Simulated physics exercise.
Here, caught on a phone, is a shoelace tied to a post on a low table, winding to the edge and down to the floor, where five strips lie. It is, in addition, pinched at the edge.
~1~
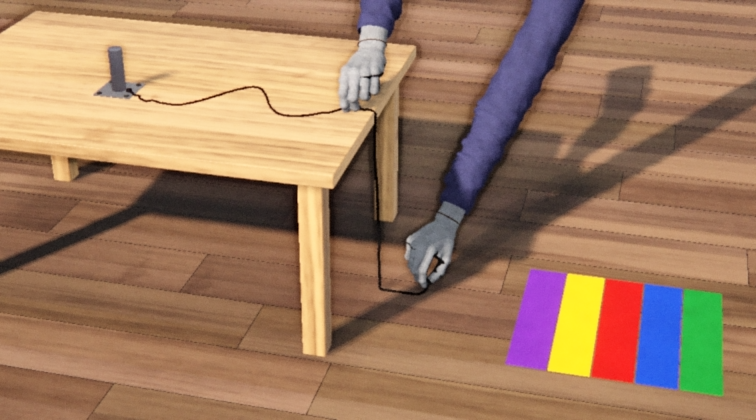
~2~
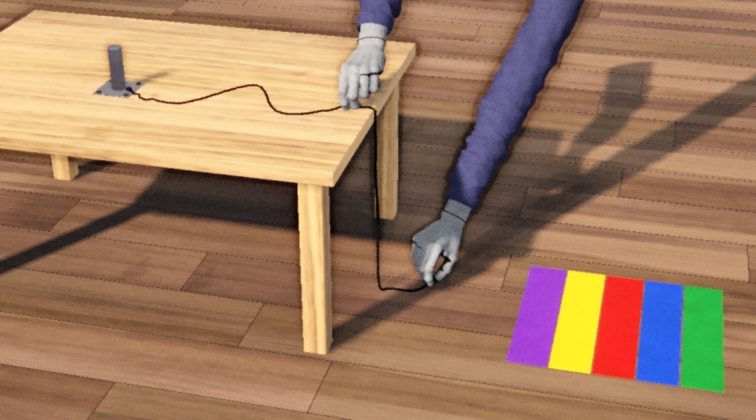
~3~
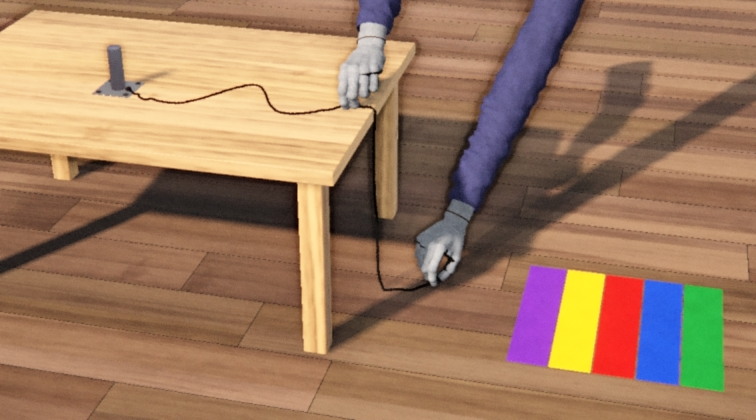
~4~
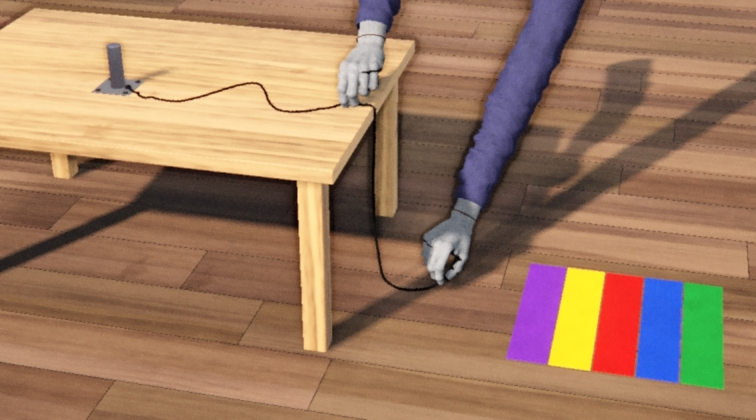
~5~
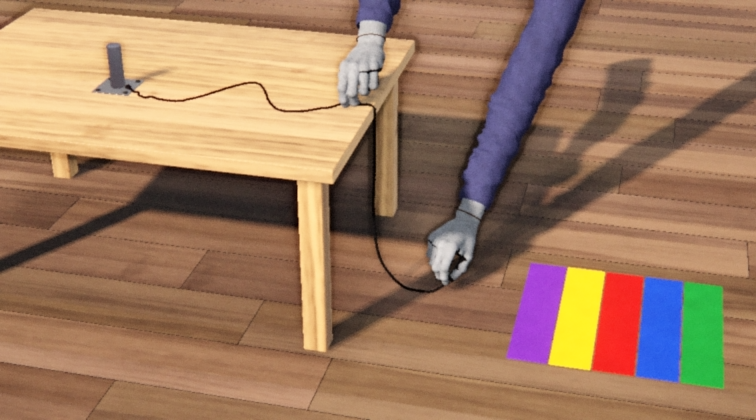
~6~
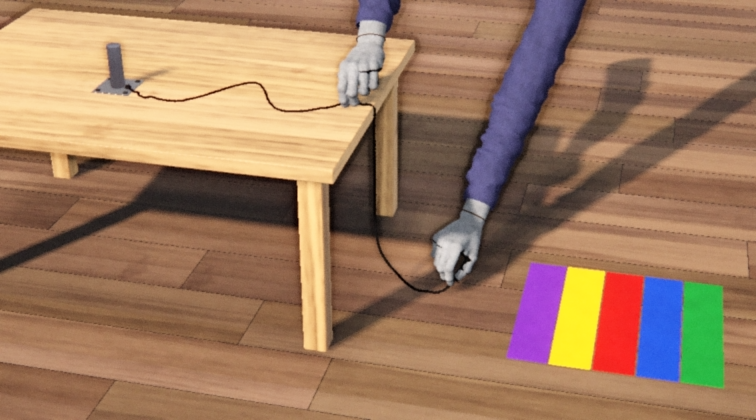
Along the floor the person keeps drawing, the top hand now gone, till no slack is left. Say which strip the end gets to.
It gets to the blue strip.
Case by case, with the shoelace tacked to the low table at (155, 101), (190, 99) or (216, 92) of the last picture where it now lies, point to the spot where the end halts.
Taking them in turn, I'd expect around (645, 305), (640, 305) and finally (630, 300).
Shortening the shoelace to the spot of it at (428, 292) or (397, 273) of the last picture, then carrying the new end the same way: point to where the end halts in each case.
In order, about (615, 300) and about (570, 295).
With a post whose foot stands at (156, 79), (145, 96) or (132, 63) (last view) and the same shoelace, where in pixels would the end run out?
In that order: (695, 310), (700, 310) and (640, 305).
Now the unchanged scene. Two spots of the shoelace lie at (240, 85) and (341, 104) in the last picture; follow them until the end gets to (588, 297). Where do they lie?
The first one ends up at (266, 97) and the second one at (385, 154).
Early on, end near (588, 297); over yellow.
Midway, end near (633, 303); over red.
At the end of the slack, end near (660, 306); over blue. Over blue.
